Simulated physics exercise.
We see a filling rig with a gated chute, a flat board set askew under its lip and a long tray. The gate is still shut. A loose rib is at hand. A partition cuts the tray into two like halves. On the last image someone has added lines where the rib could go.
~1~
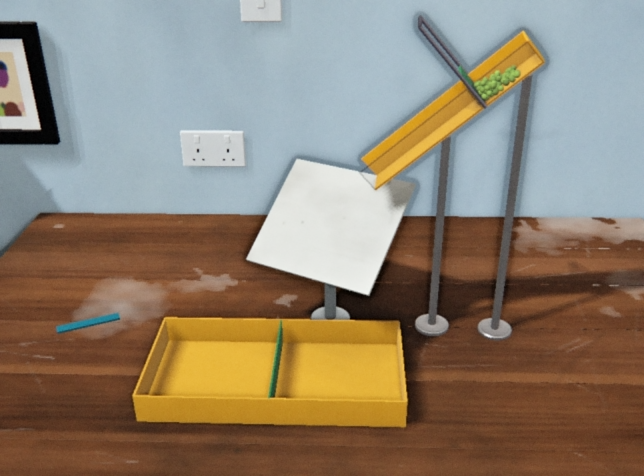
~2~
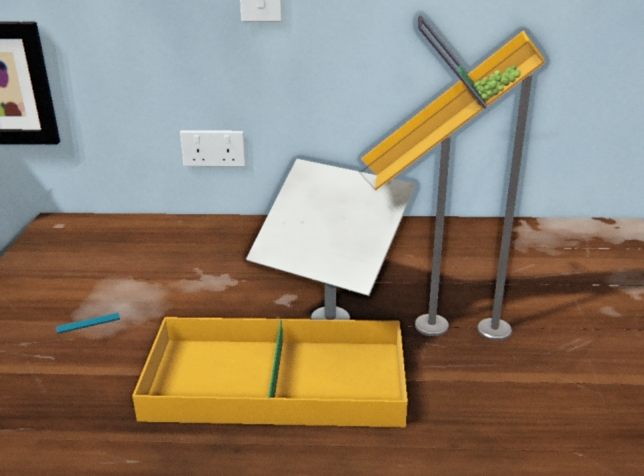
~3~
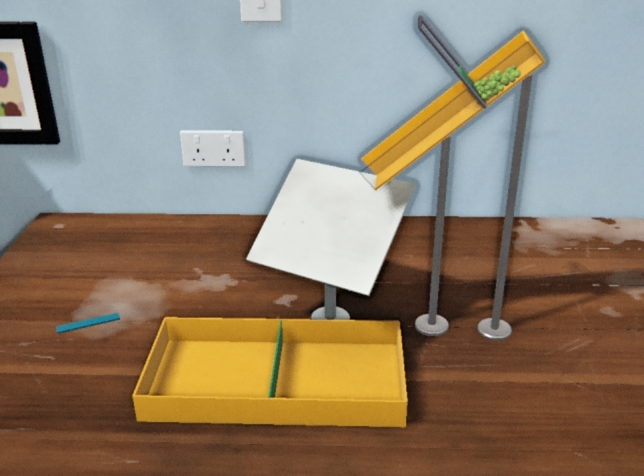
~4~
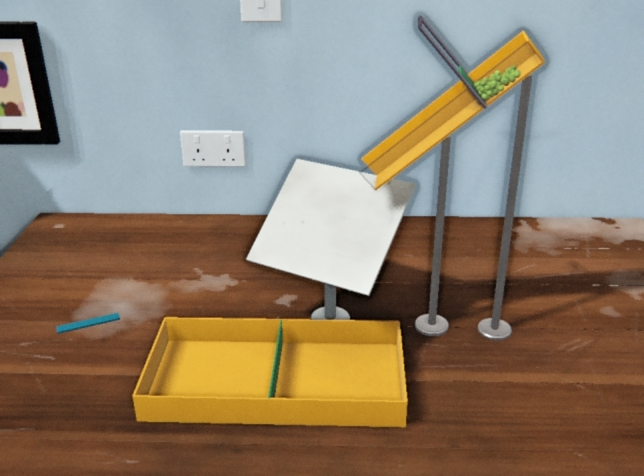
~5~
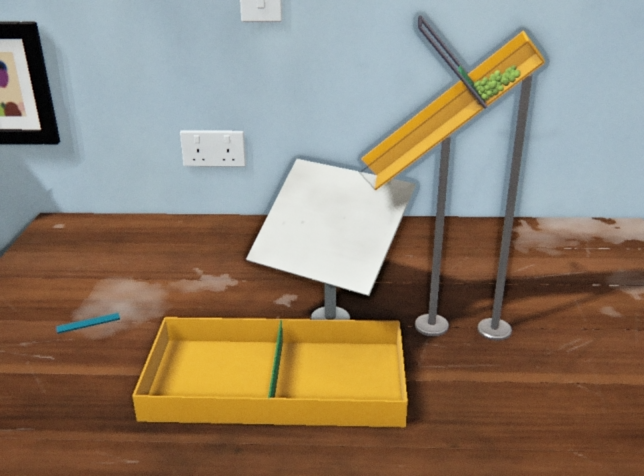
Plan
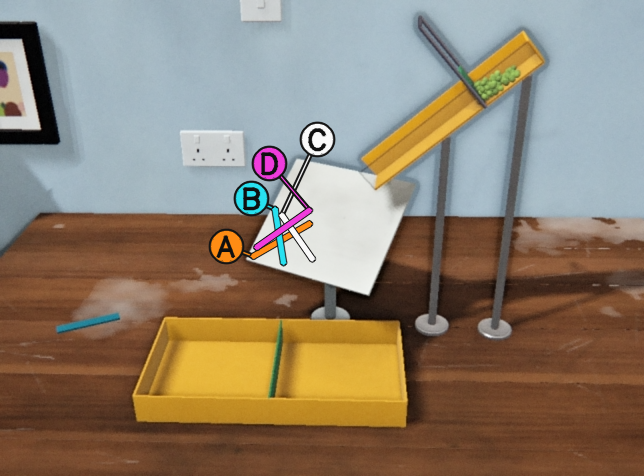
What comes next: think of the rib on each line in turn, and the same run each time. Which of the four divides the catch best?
Use line B.
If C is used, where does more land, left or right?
Right.
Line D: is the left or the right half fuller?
More lands on the left.
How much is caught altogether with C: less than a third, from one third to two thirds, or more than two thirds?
It is more than two thirds.
On the marked copy, line A from (309, 223) to (253, 256); line B from (275, 209) to (283, 262); line C from (281, 215) to (312, 258); line D from (309, 210) to (256, 247).
If A is chosen, of what is caught, most in the left half, about a quarter in the right.
If B is chosen, of what is caught, about half in the left half, about half in the right.
If C is chosen, of what is caught, a small part in the left half, most in the right.
If D is chosen, of what is caught, nearly all in the left half, a small part in the right.
